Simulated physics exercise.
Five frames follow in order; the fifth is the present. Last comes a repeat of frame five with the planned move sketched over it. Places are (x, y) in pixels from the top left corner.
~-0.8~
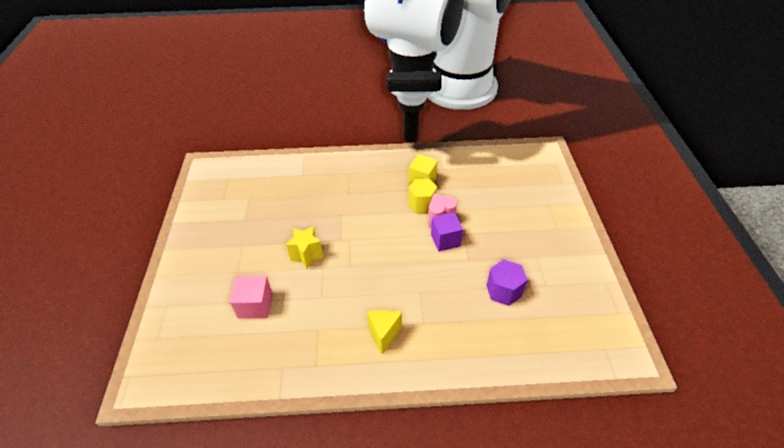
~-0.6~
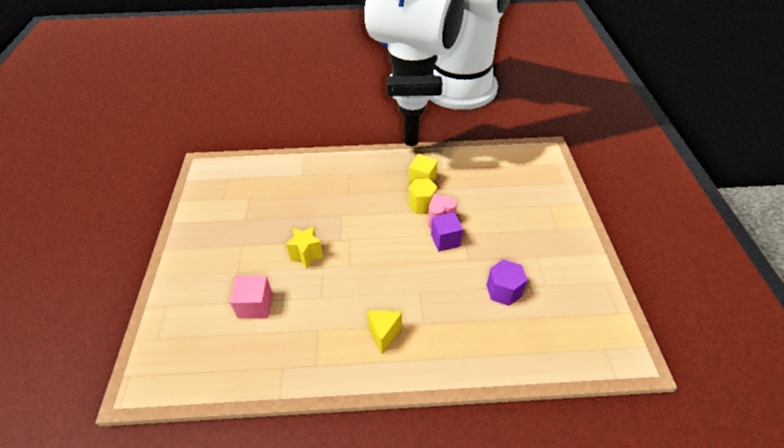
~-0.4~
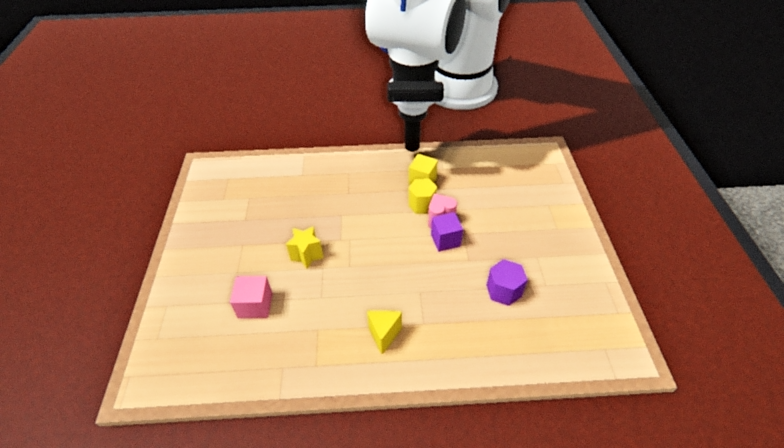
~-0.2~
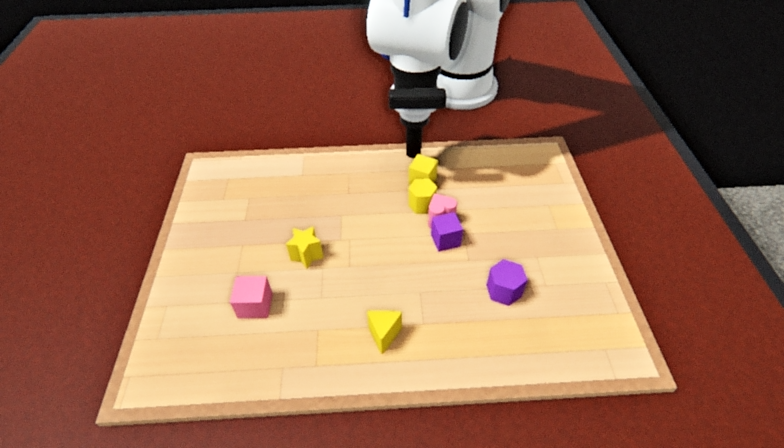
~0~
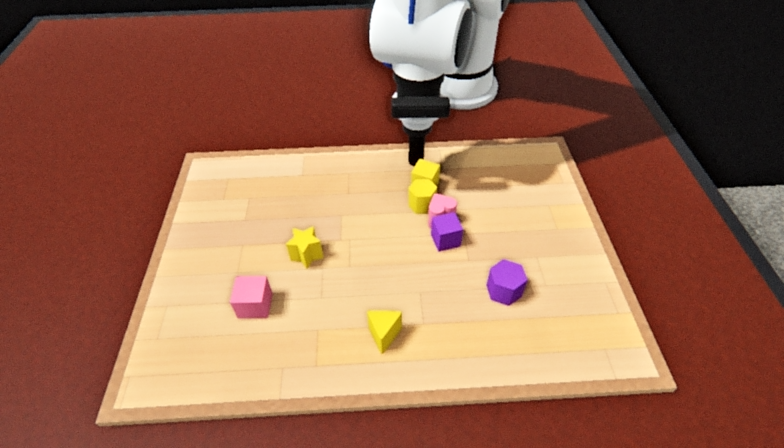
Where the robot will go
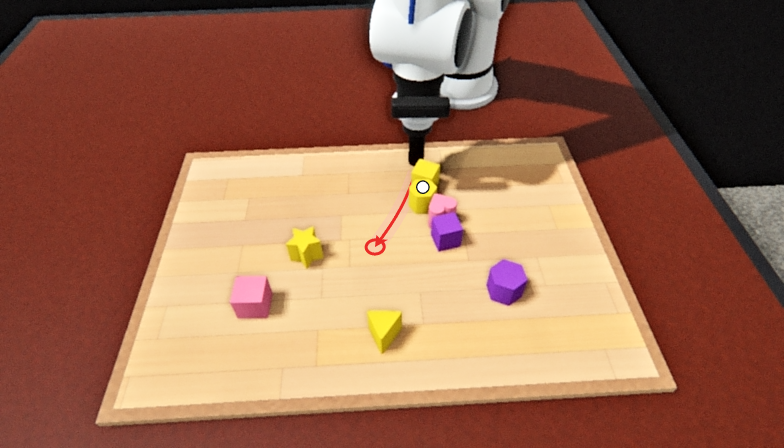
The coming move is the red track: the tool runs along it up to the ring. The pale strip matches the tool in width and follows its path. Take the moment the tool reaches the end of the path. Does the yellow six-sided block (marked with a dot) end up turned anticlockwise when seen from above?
Yes, that is how it ends up.
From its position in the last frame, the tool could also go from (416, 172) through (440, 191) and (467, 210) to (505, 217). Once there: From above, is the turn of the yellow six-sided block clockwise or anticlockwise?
Twists clockwise.
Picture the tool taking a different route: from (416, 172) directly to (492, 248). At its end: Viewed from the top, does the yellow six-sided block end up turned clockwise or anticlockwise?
Viewed from above, clockwise.
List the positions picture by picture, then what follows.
In the first picture, tip of the tool at (411, 138), middles of tops, yellow six-sided block at (423, 187), yellow four-sided block at (424, 163), pink heart block at (442, 203), purple four-sided block at (448, 223).
In the second picture, tool at (411, 142), nothing pushed.
In the third picture, tool at (412, 147), nothing pushed.
In the fourth picture, tool at (414, 154), nothing pushed.
In the fifth picture, tool at (416, 162), yellow six-sided block at (423, 187), yellow four-sided block at (426, 168), pink heart block at (442, 203), purple four-sided block at (448, 223).
The line goes from (416, 172) through (401, 208) to (375, 247); the dot is on the yellow six-sided block.
The first path, step by step. One third of the way, tool at (407, 186); yellow six-sided block at (432, 206), turned 15° anticlockwise; yellow four-sided block at (425, 189), turned 40° anticlockwise; pink heart block at (455, 212); purple four-sided block at (455, 233), turned 25° clockwise.
Two thirds of the way, tool at (393, 211); yellow six-sided block at (439, 216), turned 40° anticlockwise; yellow four-sided block at (415, 203), turned 100° anticlockwise; pink heart block at (463, 215), turned 30° anticlockwise; purple four-sided block at (457, 235), turned 35° clockwise.
At the end, tool at (375, 237); yellow six-sided block at (439, 216), turned 40° anticlockwise; yellow four-sided block at (413, 204), turned 110° anticlockwise; pink heart block at (463, 215), turned 30° anticlockwise; purple four-sided block at (457, 235), turned 35° clockwise.
